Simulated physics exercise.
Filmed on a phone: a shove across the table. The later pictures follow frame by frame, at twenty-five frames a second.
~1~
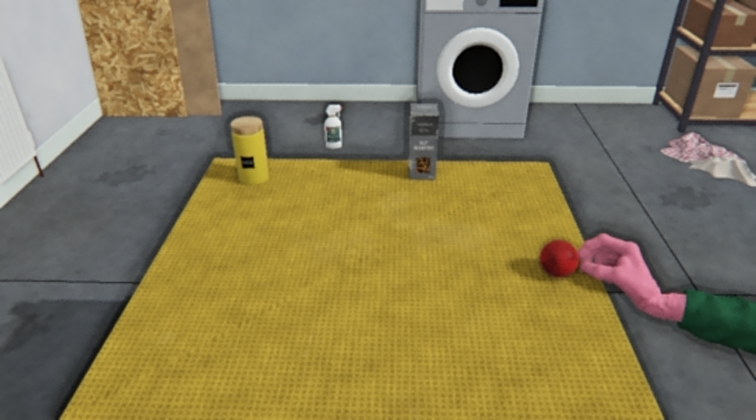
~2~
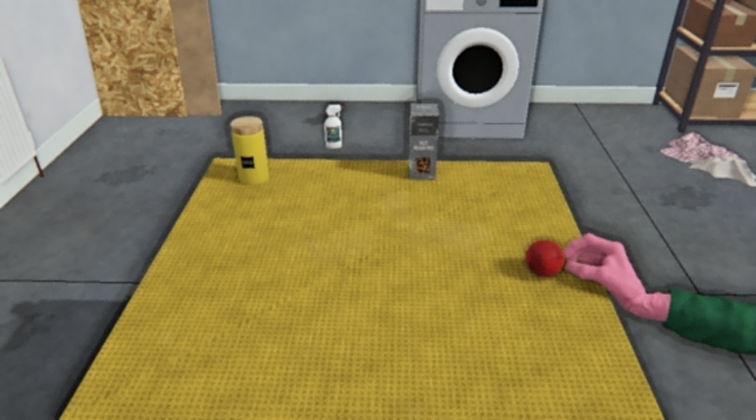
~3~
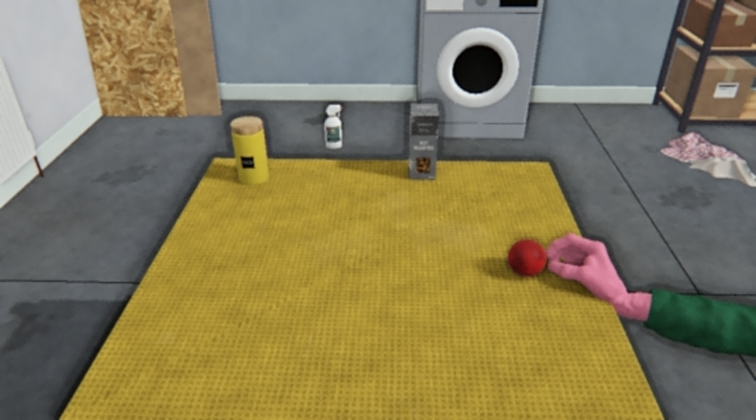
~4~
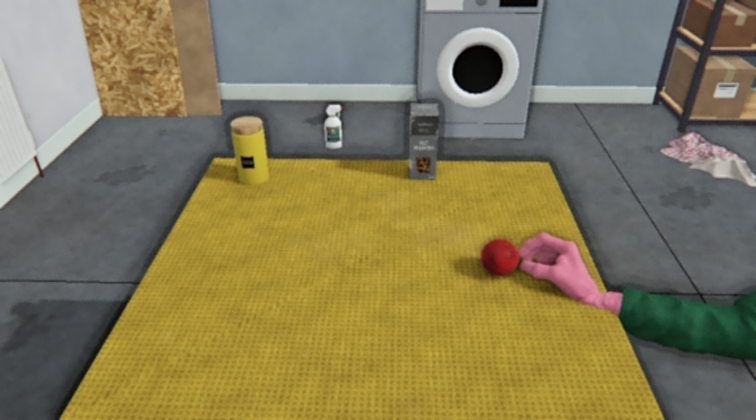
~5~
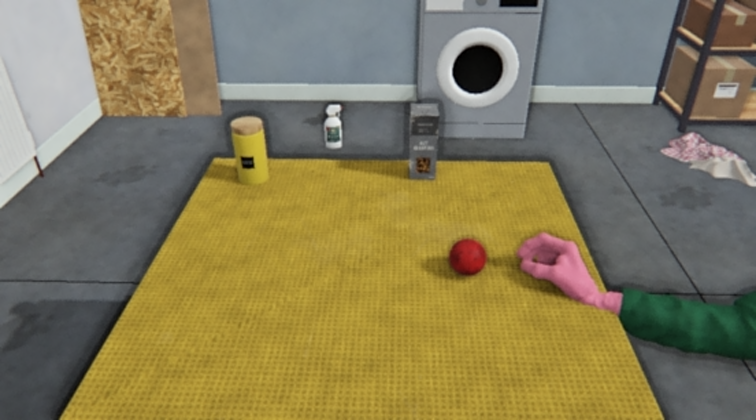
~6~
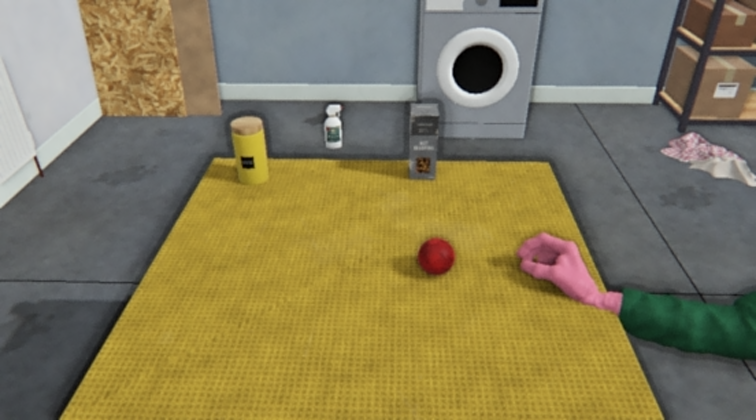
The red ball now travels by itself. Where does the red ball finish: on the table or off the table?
The red ball falls off the table.
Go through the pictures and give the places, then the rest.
The first picture shows under the hand; red ball (559, 259).
The second picture shows under the hand; red ball (544, 259).
The third picture shows under the hand; red ball (526, 258).
The fourth picture shows red ball (499, 258).
The fifth picture shows red ball (468, 257) displaced about its own width.
The sixth picture shows red ball (437, 257) displaced well along.
Then, 0.40 s past the last view, red ball now off the table.
Then, 0.90 s past the last view, things are still on the move.
Finally, off the table, red ball.
